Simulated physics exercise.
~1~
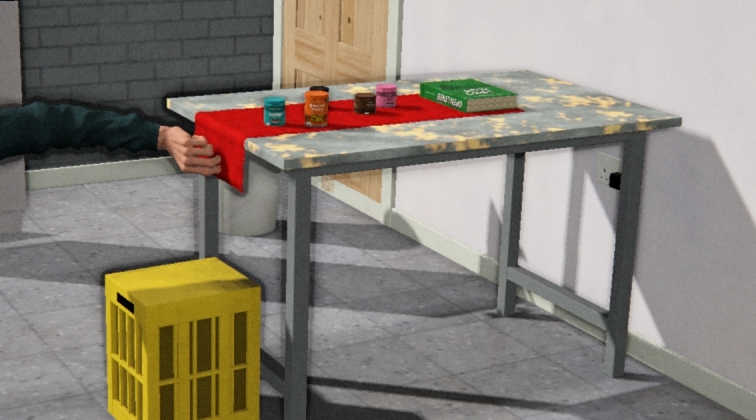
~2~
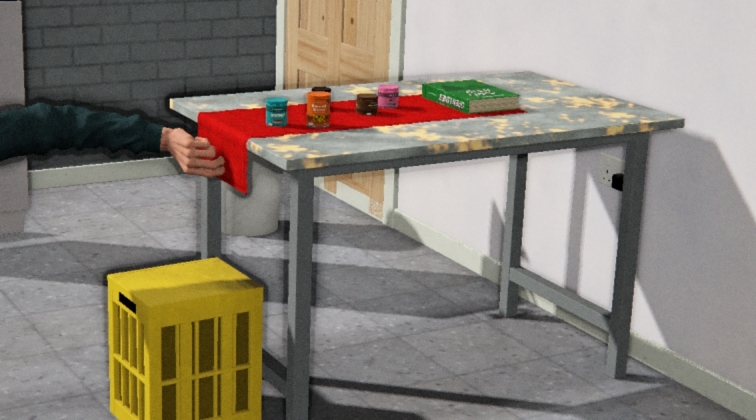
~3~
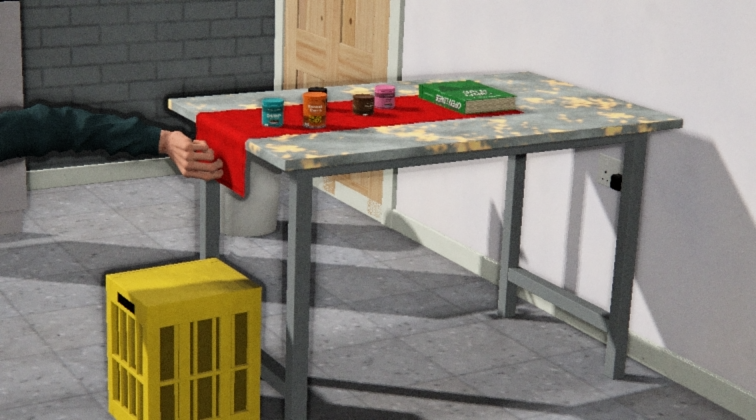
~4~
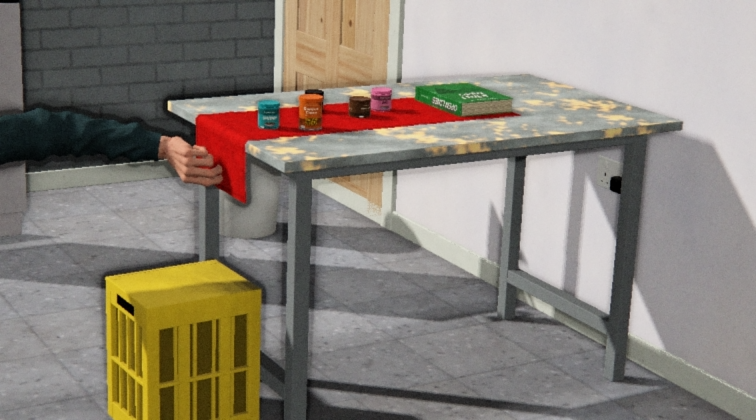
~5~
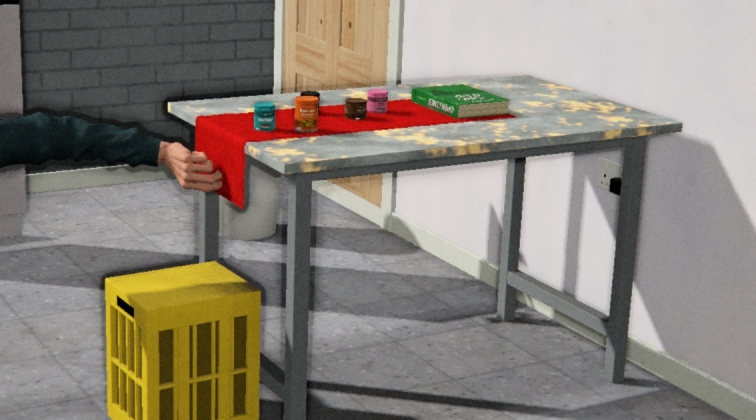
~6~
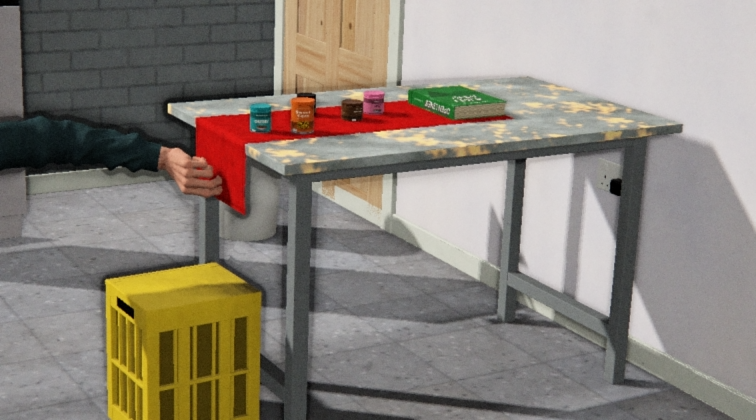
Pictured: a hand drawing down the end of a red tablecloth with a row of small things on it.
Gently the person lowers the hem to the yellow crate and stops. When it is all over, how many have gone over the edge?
Count: Two.
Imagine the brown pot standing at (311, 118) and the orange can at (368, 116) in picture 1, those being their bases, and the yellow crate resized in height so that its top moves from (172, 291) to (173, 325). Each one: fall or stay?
The brown pot is lost; the orange can stays aboard.
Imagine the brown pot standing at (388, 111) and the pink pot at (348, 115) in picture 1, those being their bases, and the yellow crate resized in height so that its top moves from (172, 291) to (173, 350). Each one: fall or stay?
The brown pot stays put, the pink pot is lost.
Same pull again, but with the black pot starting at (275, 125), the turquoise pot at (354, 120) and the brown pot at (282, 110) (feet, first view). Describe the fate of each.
Black pot: Gone off. Turquoise pot: Still up. Brown pot: Gone off.
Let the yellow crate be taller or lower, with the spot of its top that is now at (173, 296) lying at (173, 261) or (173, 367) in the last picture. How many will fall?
We'd see 1, then 4.
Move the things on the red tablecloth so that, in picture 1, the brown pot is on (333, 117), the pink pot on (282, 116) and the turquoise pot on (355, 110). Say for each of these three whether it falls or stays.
In the end the brown pot is still up there, the pink pot is no longer up there and the turquoise pot is still up there.
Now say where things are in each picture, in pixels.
Hem (244, 193); turquoise pot (275, 99); orange can (317, 93); black pot (319, 88); brown pot (365, 95); pink pot (387, 86); top of the crate (172, 291), in the first frame.
Hem (247, 194); turquoise pot (277, 99), in the second frame.
Hem (244, 197); orange can (315, 94), in the third frame.
Hem (246, 203); black pot (314, 91); top of the crate (173, 294), in the fourth frame.
Hem (243, 209); brown pot (356, 100), in the fifth frame.
Hem (245, 215); turquoise pot (261, 106); orange can (303, 100); black pot (307, 94); brown pot (353, 101); pink pot (374, 92), in the sixth frame.
Soon after, hem near (218, 226); all still up.
After that, hem near (216, 260); turquoise pot gone.
And then, hem on the crate; turquoise pot and orange can gone.
In the end, hem on the crate; turquoise pot and orange can gone. Over the edge go two.
